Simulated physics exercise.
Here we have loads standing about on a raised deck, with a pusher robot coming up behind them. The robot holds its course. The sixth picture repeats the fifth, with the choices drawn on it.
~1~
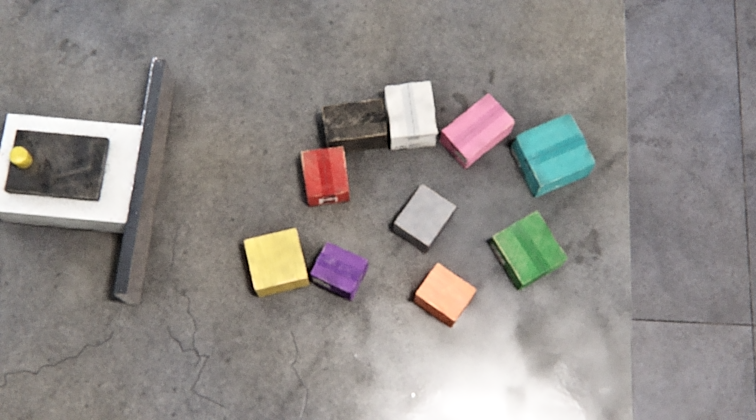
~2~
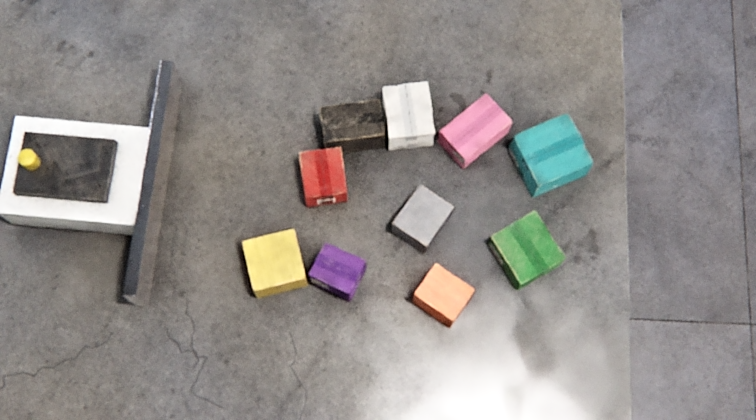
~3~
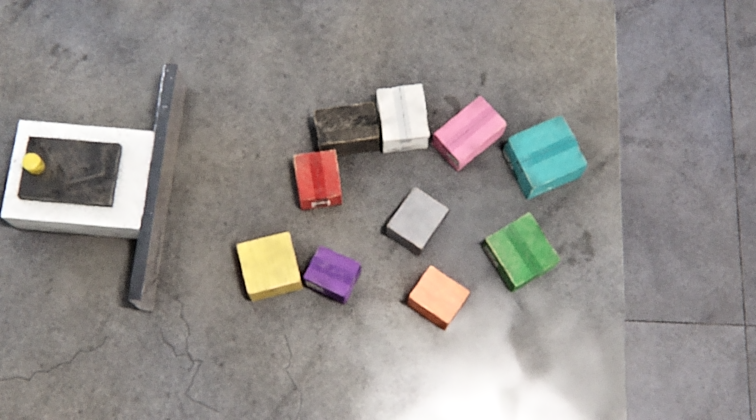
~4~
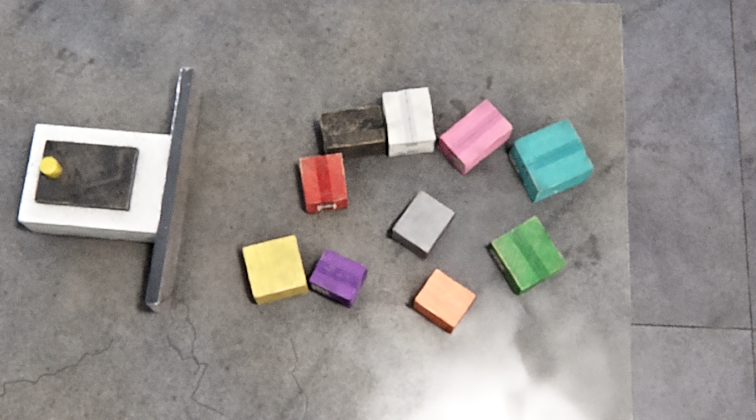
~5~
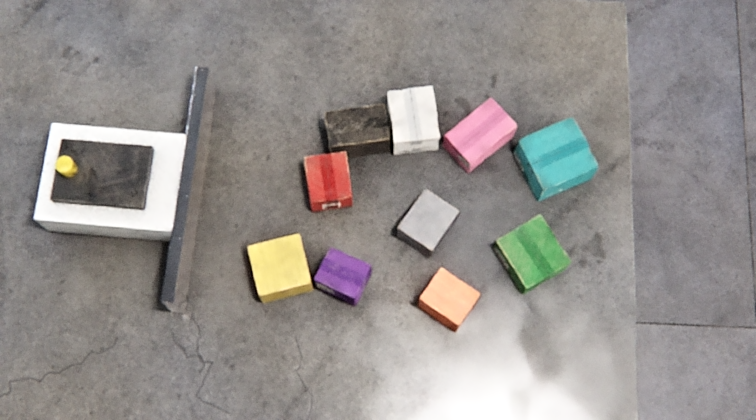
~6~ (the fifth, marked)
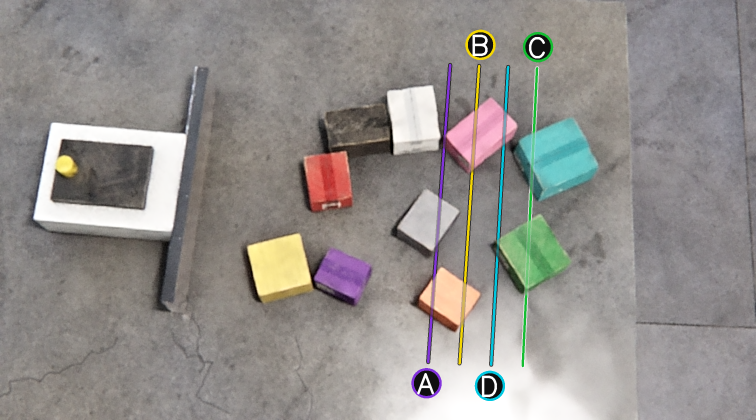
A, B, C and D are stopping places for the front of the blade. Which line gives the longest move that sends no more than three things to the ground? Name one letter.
It can go as far as C.
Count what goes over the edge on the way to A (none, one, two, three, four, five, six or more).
In all, none.
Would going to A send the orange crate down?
No.
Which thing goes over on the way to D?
The turquoise box.
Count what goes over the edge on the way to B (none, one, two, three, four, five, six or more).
By then, one.
On the marked copy, A at (440, 207); B at (470, 208); C at (530, 211); D at (500, 209).
Following C. Soon after the start, robot (234, 179); yellow crate (337, 275); purple box (385, 275).
Later, robot (357, 184); turquoise box (620, 174); pink box (569, 136).
In the end, robot (455, 188); turquoise box over the edge; pink box over the edge; three fallen.
As for the rest, A is within the limit but short; B is within the limit but short; D is within the limit but short.
